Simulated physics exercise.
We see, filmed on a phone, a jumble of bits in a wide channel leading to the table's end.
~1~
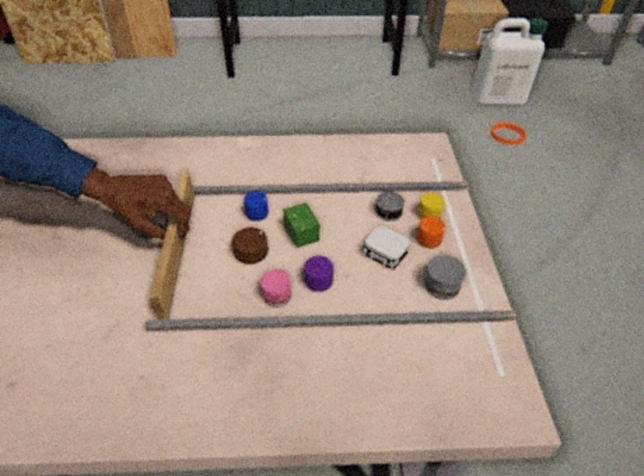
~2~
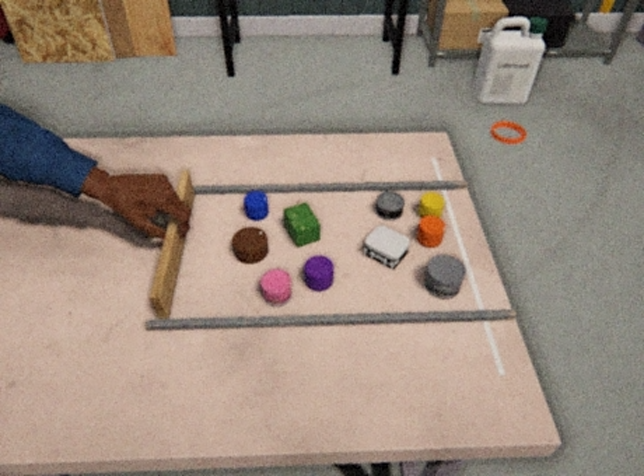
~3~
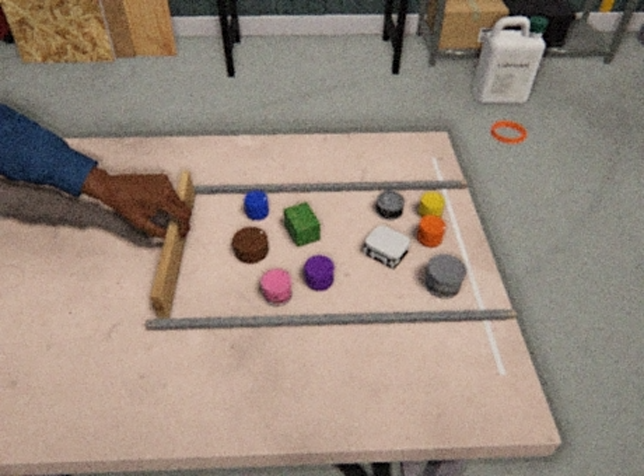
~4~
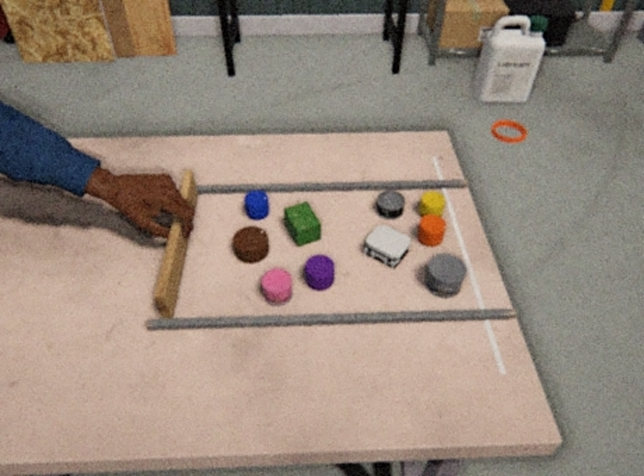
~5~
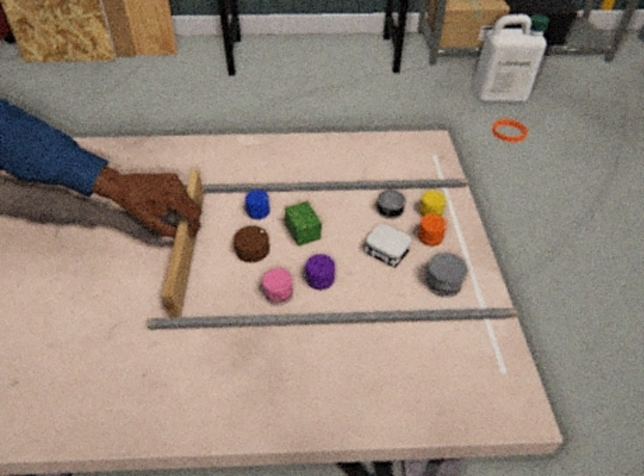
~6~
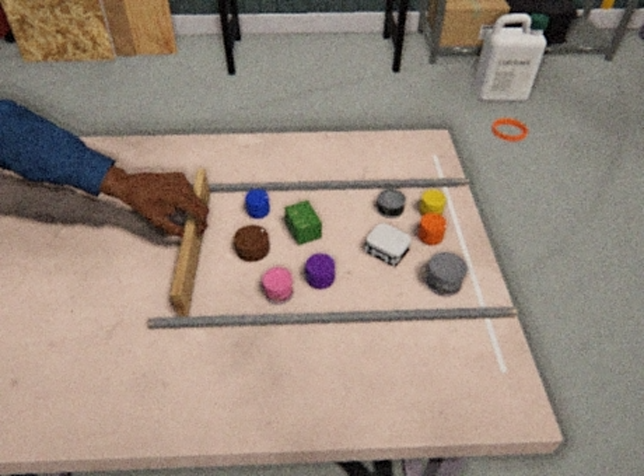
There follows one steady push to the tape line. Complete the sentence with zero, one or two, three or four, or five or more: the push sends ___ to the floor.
The push sends five or more to the floor.
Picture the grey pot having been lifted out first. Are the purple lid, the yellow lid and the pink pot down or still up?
The purple lid remains - the yellow lid ends up below - the pink pot remains.
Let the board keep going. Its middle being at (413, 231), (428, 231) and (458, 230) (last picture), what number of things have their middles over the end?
The counts would come out as 0, 0 and 5.
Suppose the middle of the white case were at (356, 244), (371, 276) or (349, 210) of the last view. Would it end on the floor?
In sequence: It goes; it goes; it goes.
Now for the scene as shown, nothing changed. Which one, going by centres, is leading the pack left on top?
Nearest once everything settles: Green block.
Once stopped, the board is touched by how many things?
So the total is 5.
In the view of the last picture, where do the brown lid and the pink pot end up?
Listed as asked: First (482, 240), and then (496, 289).
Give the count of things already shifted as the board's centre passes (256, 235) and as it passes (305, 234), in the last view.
First 2 and then 5.
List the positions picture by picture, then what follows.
The first picture shows yellow lid (431, 208); grey pot (444, 277); orange lid (431, 232); board (175, 239); tape (461, 246).
The second picture shows grey pot (444, 277); black pot (390, 206).
The third picture shows orange lid (431, 232); white case (387, 247).
The fourth picture shows yellow lid (432, 206); brown lid (251, 245).
The fifth picture shows grey pot (446, 275); pink pot (278, 286).
The sixth picture shows yellow lid (433, 204); grey pot (446, 274); orange lid (432, 229); board (193, 237); tape (462, 242).
A little later, none off yet; yellow lid at rest near (433, 204); grey pot at rest near (446, 274); orange lid at rest near (432, 229).
Next, none off yet; yellow lid moving near (437, 205); grey pot at rest near (448, 276); orange lid moving near (435, 226).
When it is over, the number that fall off is five or more; down, white case, black pot, orange lid, grey pot and yellow lid.
